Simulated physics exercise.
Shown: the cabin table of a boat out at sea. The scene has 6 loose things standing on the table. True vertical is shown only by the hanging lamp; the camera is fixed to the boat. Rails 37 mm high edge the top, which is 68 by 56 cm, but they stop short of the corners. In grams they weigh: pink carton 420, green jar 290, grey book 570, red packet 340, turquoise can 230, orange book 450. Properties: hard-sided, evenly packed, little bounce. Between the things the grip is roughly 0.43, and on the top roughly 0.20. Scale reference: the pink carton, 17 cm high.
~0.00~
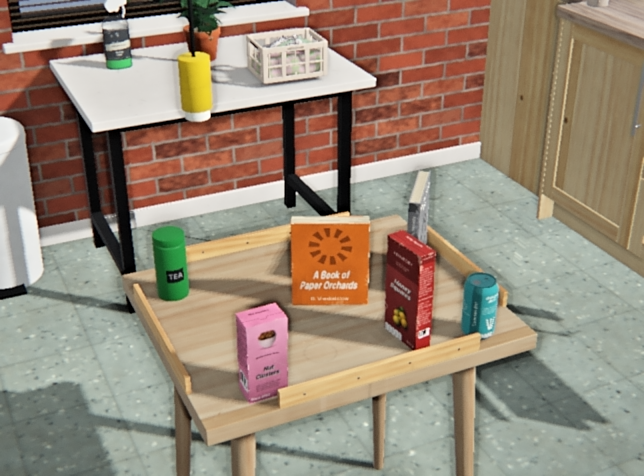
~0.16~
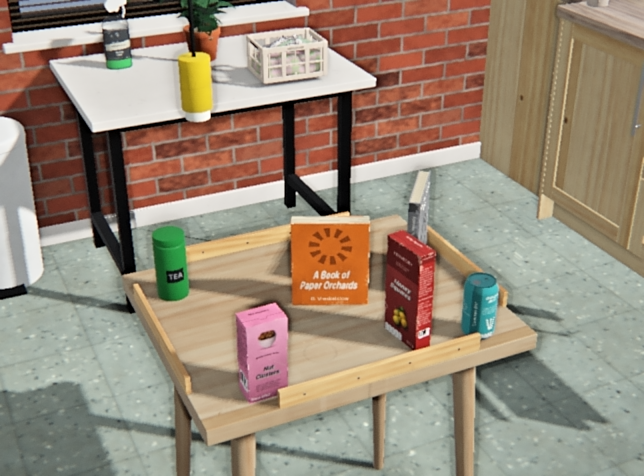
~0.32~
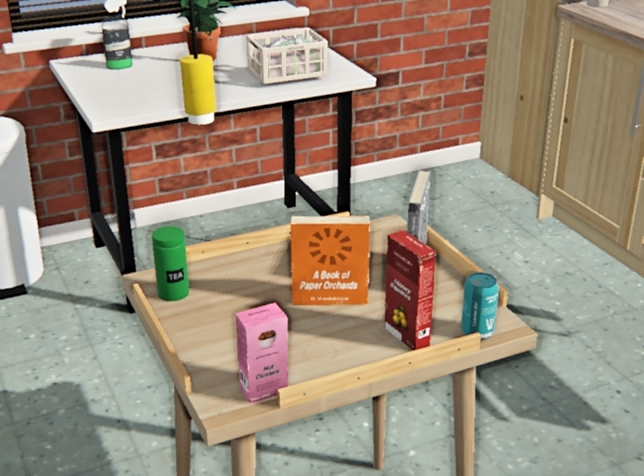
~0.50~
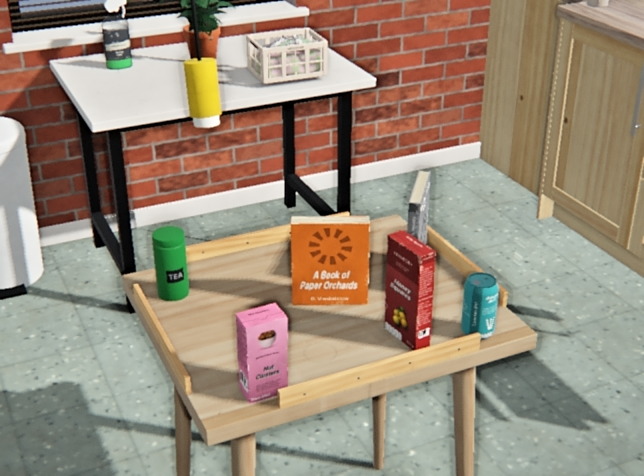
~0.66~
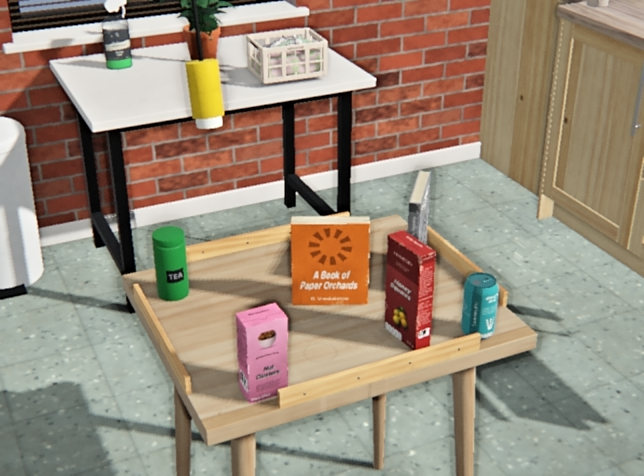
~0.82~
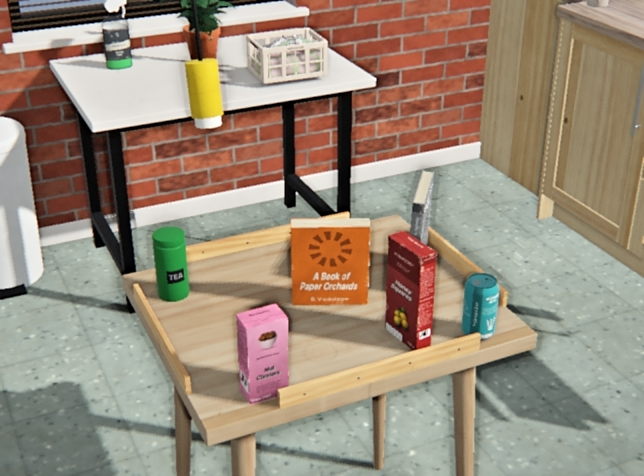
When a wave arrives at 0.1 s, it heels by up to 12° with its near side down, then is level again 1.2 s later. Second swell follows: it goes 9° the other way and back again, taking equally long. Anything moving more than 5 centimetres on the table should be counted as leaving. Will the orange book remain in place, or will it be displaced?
Beyond the limit.
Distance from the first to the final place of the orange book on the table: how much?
About 16 cm.
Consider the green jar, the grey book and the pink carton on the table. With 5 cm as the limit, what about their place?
The green jar stays put; the grey book leaves its spot; the pink carton holds its spot.
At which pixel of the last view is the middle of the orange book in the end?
At roughly (332, 331).
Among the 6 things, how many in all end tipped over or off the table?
That gives 2.
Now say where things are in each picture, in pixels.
The first picture shows boat level; orange book (330, 261); pink carton (263, 354).
The second picture shows boat level; grey book (418, 232); red packet (409, 291).
The third picture shows heel 4°, near side down; turquoise can (480, 307); pink carton (263, 354).
The fourth picture shows heel 9°, near side down; green jar (171, 264); grey book (418, 232).
The fifth picture shows heel 12°, near side down; red packet (409, 291); turquoise can (480, 307).
The sixth picture shows heel 11°, near side down; orange book (330, 263) 4° off its base; pink carton (263, 355).
After 1.12 s, heel 2°, near side down; orange book 55° off its base near (331, 294); grey book 22° off its base.
After 1.32 s, boat level; orange book on its side near (332, 331); grey book on its side.
In the end (3.0 s), toppled on the table, grey book and orange book; the other 4 under 5 cm from the start. In the last view, orange book near (332, 331).
